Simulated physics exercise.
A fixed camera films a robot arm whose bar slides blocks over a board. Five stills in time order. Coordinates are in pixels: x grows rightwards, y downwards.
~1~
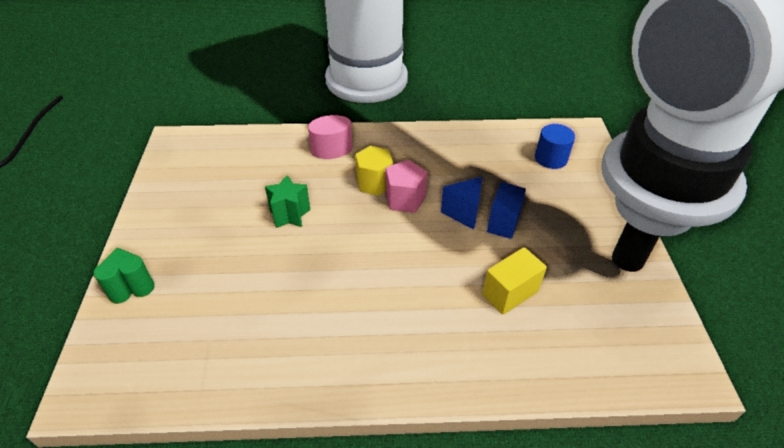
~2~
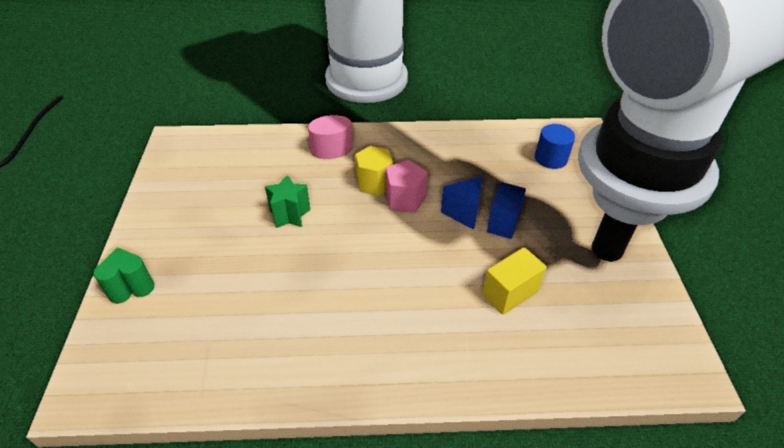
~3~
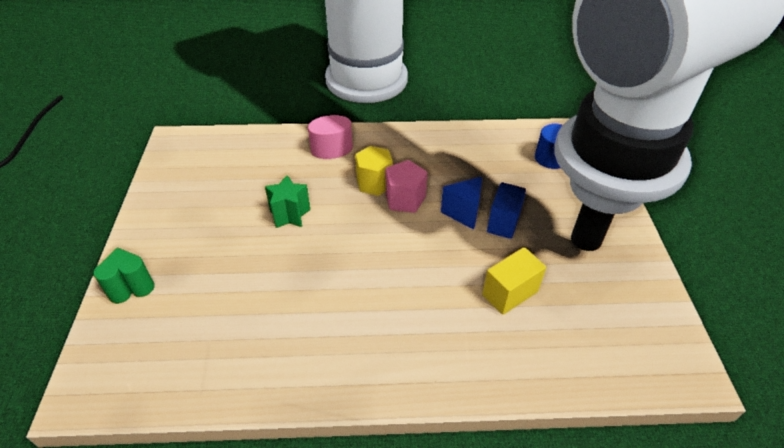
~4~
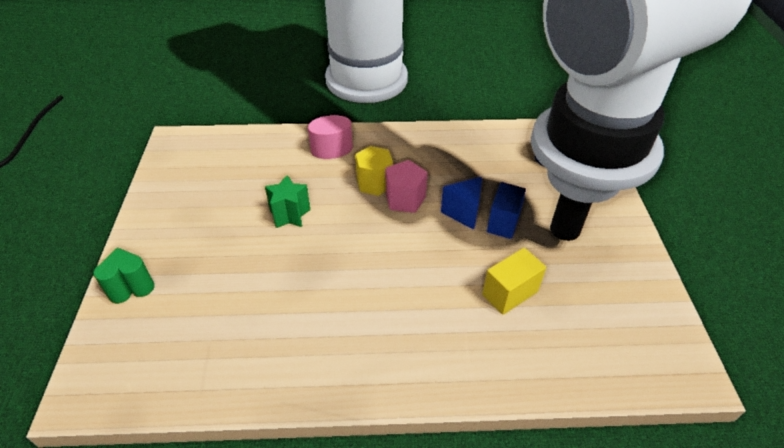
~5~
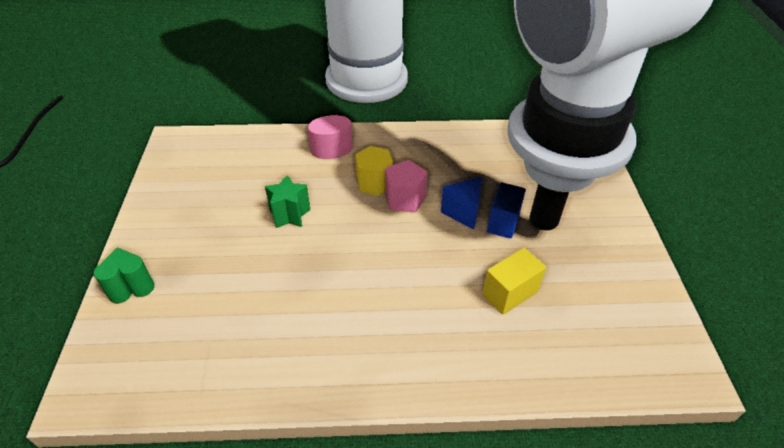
On a wooden board over green cloth, a robot arm with a black tip moved steadily left and slightly away toward two blue blocks, while all the colorful blocks stayed where they were.
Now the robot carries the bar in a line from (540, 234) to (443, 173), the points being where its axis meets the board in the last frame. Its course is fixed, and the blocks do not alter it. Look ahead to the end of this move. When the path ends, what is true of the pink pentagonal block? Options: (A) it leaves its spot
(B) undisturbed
I'll go with B - undisturbed.
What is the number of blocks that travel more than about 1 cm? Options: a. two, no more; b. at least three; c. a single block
Choice a: Two, no more.
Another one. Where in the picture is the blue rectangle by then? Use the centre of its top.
By then it is at (456, 177).
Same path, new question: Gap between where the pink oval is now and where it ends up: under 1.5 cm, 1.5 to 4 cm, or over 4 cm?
Result: Under 1.5 cm.
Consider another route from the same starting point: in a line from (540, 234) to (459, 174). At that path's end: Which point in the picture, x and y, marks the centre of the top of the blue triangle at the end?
My best guess is (446, 187).
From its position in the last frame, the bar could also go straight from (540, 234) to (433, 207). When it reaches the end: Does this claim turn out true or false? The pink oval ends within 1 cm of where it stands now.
That is true.
The first path, step by step. One third of the way, bar at (508, 198); blue triangle at (457, 186), turned 15° anticlockwise; blue rectangle at (483, 187), turned 25° anticlockwise.
Two thirds of the way, bar at (475, 177); blue triangle at (436, 186), turned 45° anticlockwise; blue rectangle at (458, 178), turned 55° anticlockwise.
At the end, bar at (445, 159); pink oval in place; pink pentagonal block in place; blue triangle at (434, 187), turned 50° anticlockwise; blue rectangle at (456, 177), turned 65° anticlockwise.
